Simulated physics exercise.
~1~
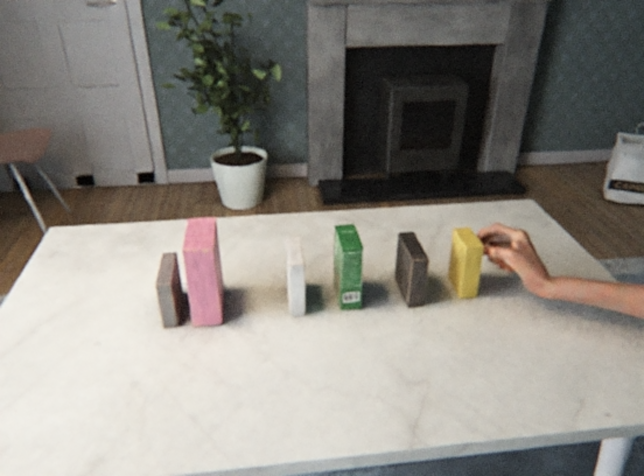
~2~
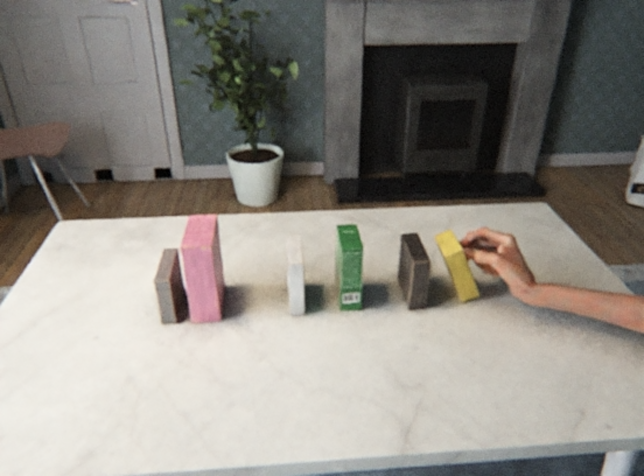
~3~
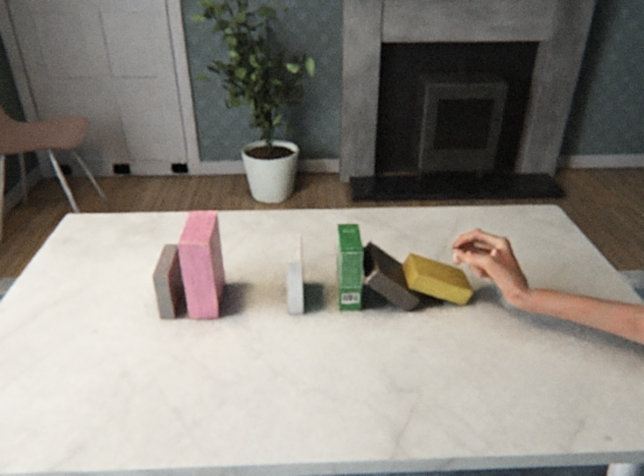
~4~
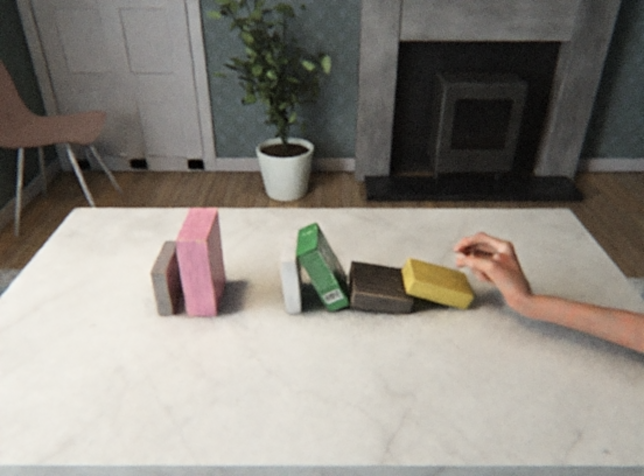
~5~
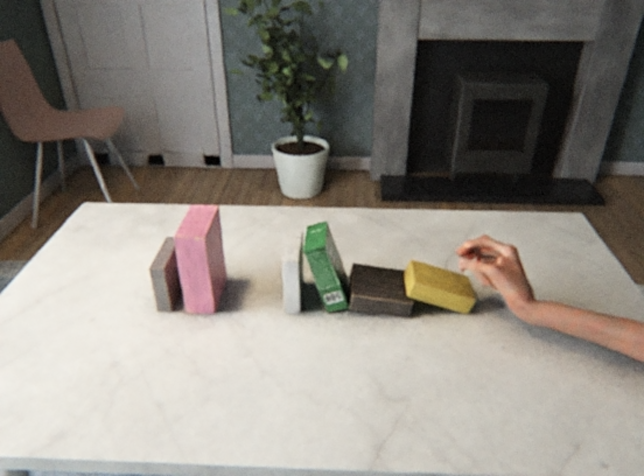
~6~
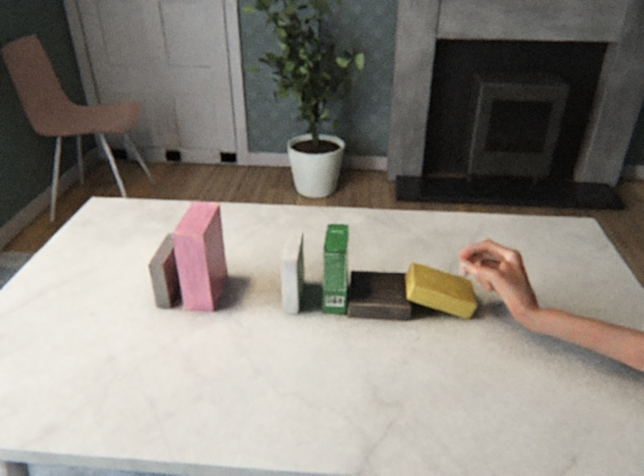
A hand tips the yellow block, toppling the black one, while the green packet rocks back upright.
